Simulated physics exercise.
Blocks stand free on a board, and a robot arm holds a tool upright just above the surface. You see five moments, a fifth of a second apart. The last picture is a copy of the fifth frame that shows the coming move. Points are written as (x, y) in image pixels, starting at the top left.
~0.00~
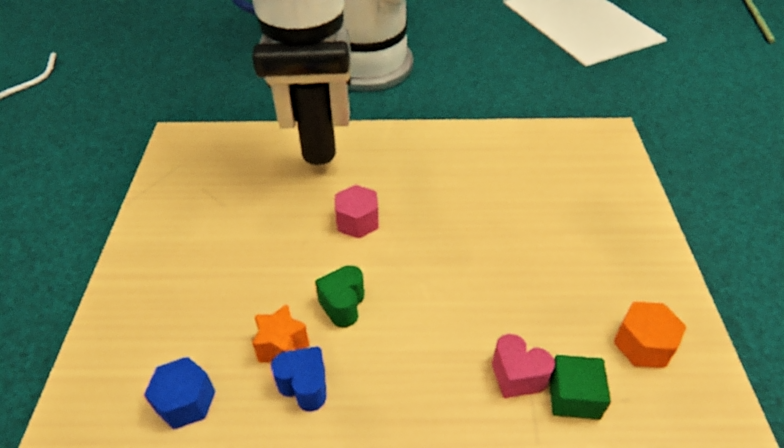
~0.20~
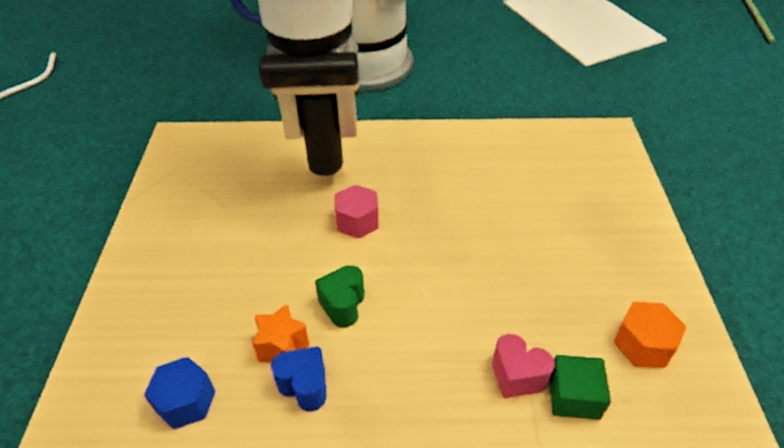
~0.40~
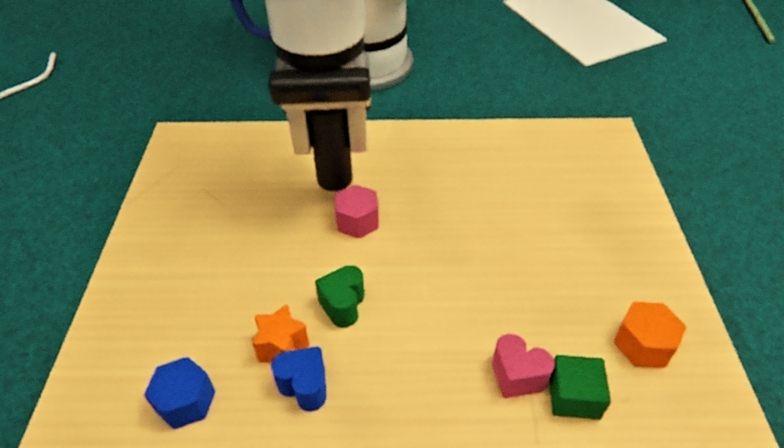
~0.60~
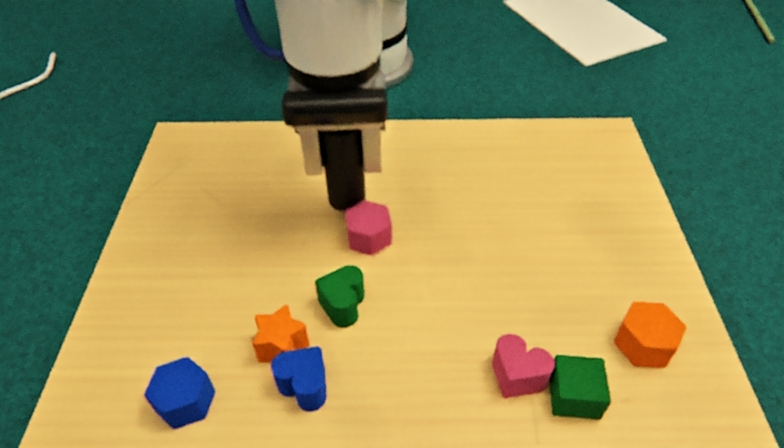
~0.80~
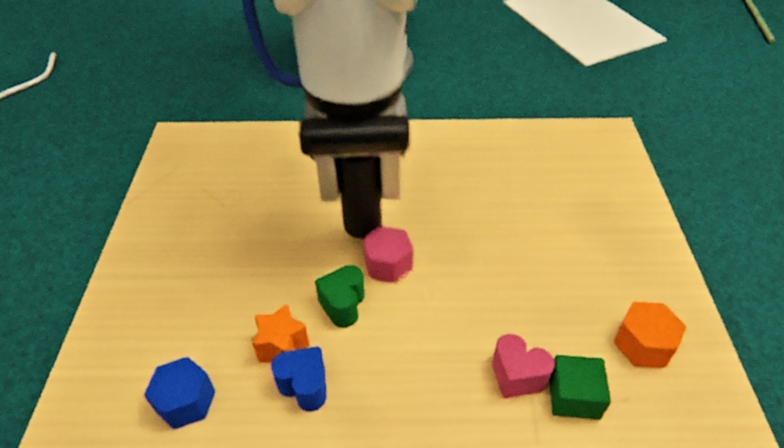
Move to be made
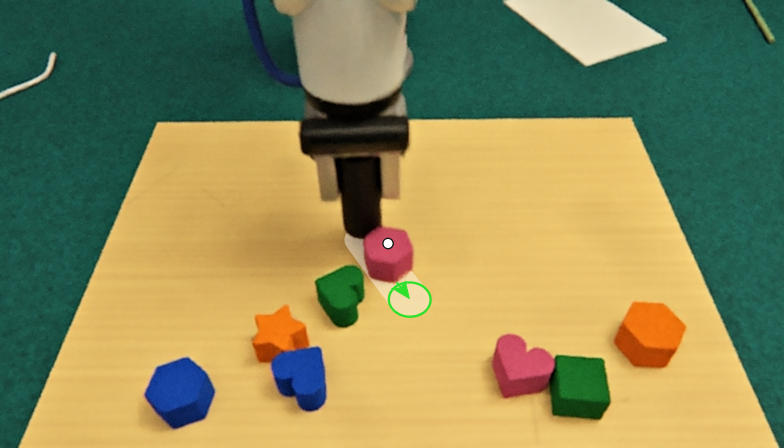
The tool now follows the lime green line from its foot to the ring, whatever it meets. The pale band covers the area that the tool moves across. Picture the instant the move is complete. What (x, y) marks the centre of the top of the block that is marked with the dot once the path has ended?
I predict (441, 309).
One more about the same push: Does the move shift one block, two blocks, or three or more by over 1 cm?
A single block is moved.
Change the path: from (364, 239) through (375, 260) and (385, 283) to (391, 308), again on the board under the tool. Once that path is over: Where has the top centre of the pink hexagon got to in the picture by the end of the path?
At (436, 307).
Path on the board, straight from (364, 239) to (410, 299); the dot is on the pink hexagon.
The first path, step by step. Halfway along, tool at (385, 255); pink hexagon at (413, 275).
At the end, tool at (410, 286); green heart block in place; pink hexagon at (441, 309).
